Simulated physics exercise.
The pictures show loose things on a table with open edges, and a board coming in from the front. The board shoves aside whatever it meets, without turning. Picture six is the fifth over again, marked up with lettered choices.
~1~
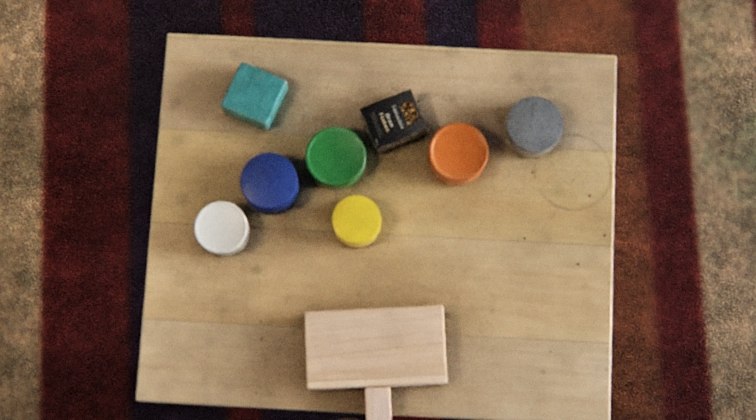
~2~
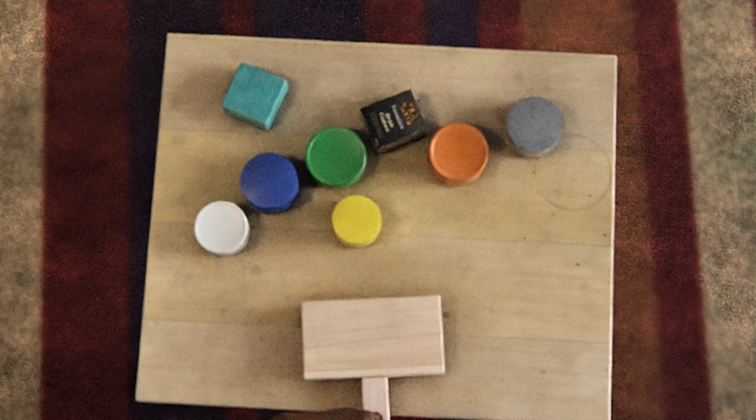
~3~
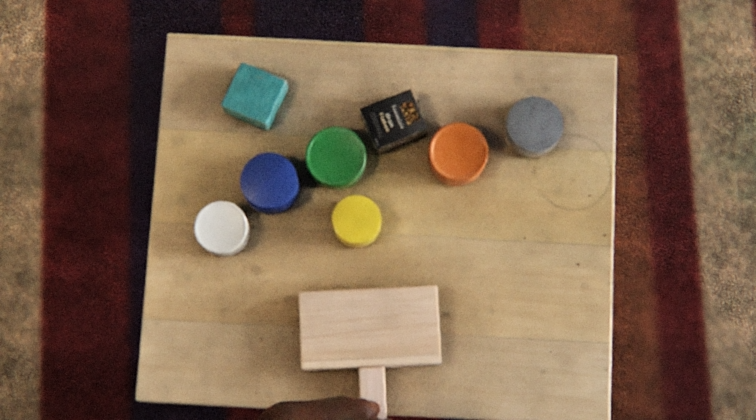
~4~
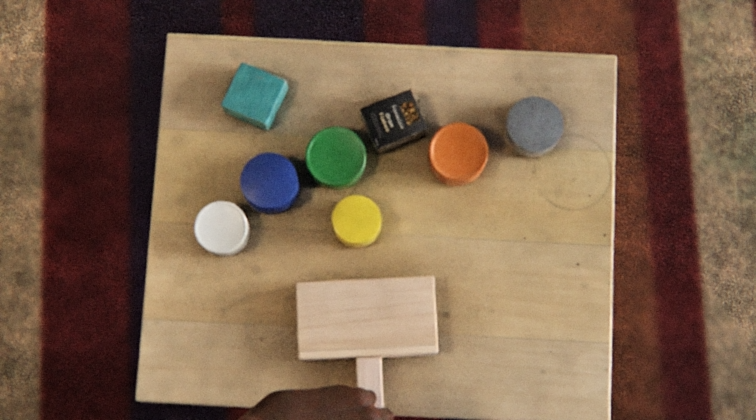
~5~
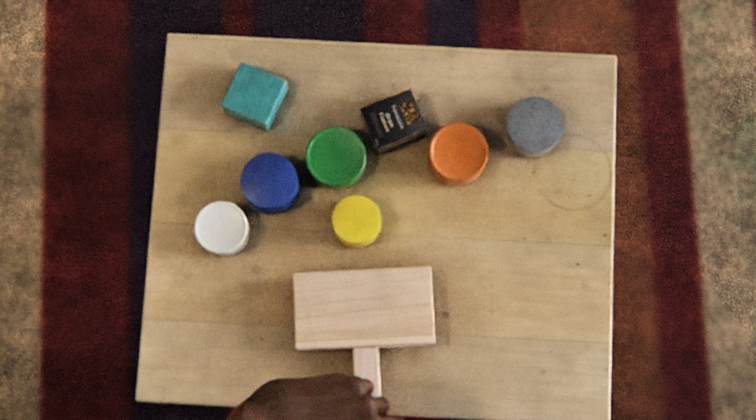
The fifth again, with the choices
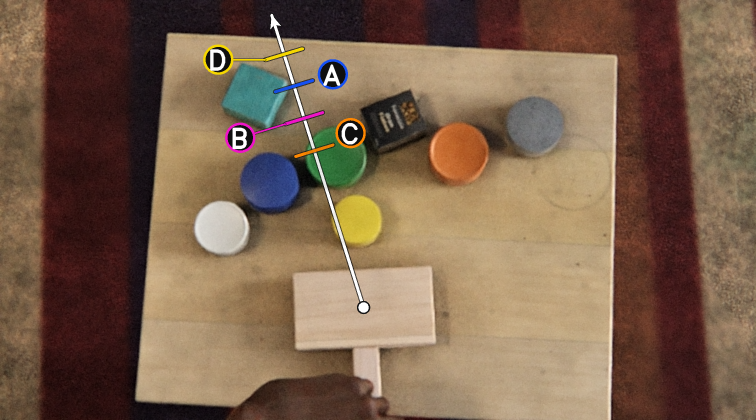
We see seven round pots and jars, a teal block and a black packet on a wooden table, while a hand at the front edge slides a flat board by its handle a short way toward them.
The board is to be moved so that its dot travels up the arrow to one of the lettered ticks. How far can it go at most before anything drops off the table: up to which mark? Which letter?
Up to mark C.
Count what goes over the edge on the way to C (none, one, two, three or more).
In all, none.
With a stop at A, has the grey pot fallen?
No.
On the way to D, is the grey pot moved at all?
By then, no.
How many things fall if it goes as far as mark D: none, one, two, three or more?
Three or more.
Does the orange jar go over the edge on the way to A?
By then, no.
On the copy, A at (294, 86); B at (304, 118); C at (314, 151); D at (284, 54); the arrow from (364, 308) to (272, 15); the white dot at (364, 308).
On C. First, board (345, 250); green jar (332, 140); yellow pot (353, 188).
Then, board (327, 193); turquoise block (255, 81); green jar (319, 92).
Finally, board (315, 155); turquoise block (243, 45); green jar (313, 59); nothing has fallen.
By contrast, A drops the green jar, yellow pot, blue tin and turquoise block; B drops the green jar and turquoise block; D drops the green jar, yellow pot, blue tin and turquoise block.
